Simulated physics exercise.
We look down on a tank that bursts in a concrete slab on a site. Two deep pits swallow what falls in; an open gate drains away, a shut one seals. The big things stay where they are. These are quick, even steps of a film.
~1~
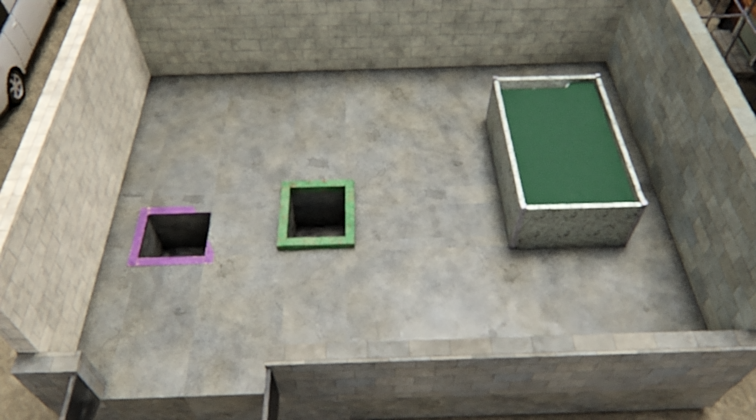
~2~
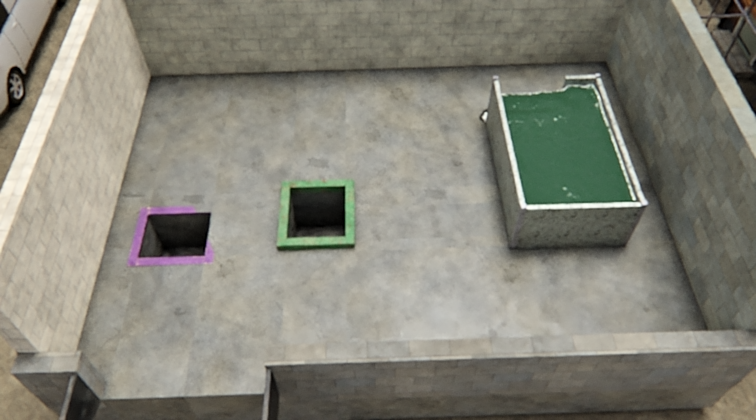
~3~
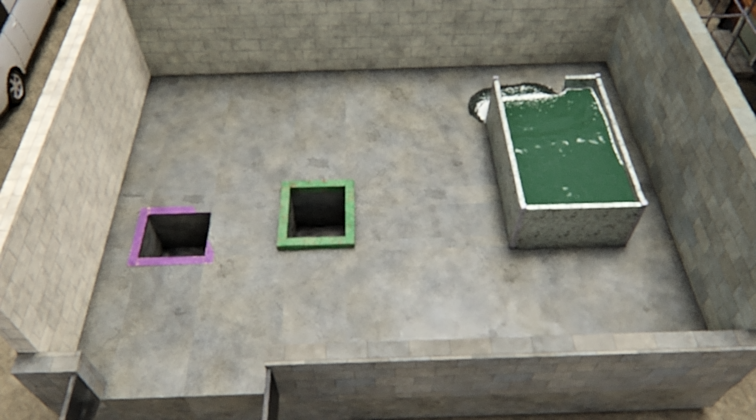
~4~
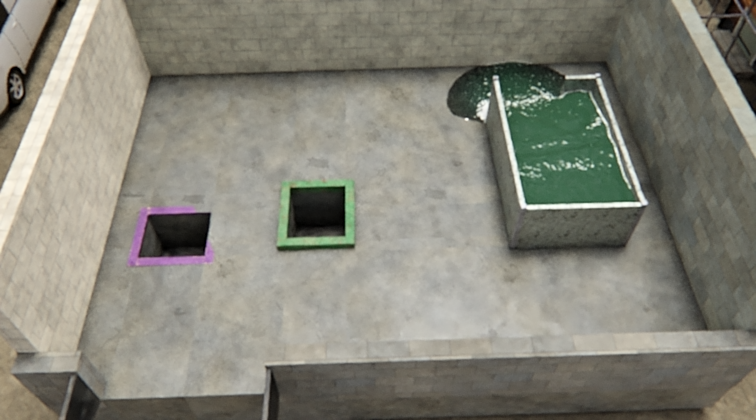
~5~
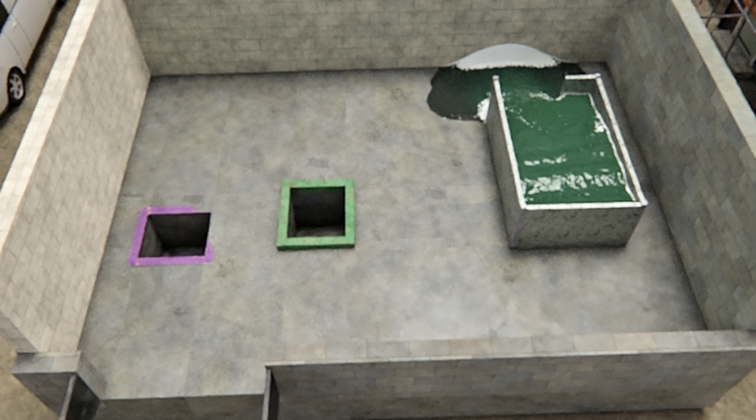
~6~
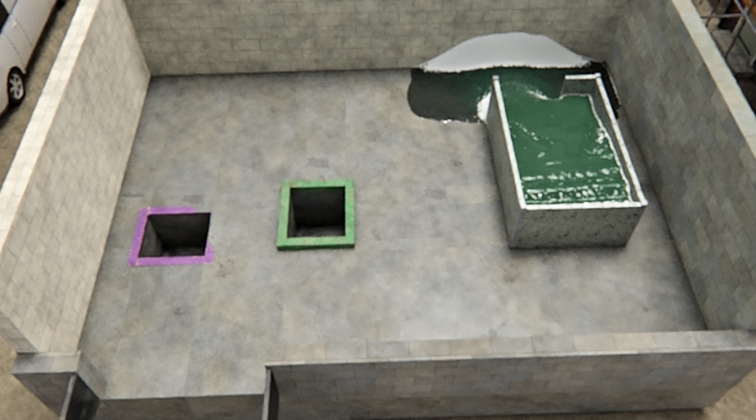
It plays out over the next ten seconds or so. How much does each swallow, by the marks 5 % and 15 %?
The gate takes from 5 to 15 %; the purple pit takes over 15 %; the green pit takes under 5 %.
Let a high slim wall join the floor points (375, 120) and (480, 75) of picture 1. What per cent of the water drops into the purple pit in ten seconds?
Per cent: Purple 8.
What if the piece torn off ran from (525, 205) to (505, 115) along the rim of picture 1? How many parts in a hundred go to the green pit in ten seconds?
Per cent: Green 20.
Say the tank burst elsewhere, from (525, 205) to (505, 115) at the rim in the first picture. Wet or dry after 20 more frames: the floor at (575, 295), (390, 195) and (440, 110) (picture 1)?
In turn: No water, wet, clear.
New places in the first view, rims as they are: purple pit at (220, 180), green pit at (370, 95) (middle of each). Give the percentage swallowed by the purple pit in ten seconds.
Parts in a hundred: Purple 0.
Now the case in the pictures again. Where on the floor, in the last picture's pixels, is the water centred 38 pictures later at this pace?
Roughly at (417, 172).
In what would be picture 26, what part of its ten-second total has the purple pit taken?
Near 5 in a hundred.
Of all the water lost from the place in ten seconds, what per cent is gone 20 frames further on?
Near 0 in a hundred.
A moment on, water covers 15 % of the floor; the gate 0 %, the purple pit 0 %, the green pit 0 %.
Next, water covers 30 % of the floor; the gate 0 %, the purple pit 0 %, the green pit 0 %.
Then, water covers 55 % of the floor; the gate 0 %, the purple pit 1 %, the green pit 0 %.
Later, water covers 80 % of the floor; the gate 1 %, the purple pit 7 %, the green pit 0 %.
In the end, water covers 95 % of the floor; the gate 7 %, the purple pit 21 %, the green pit 0 %.
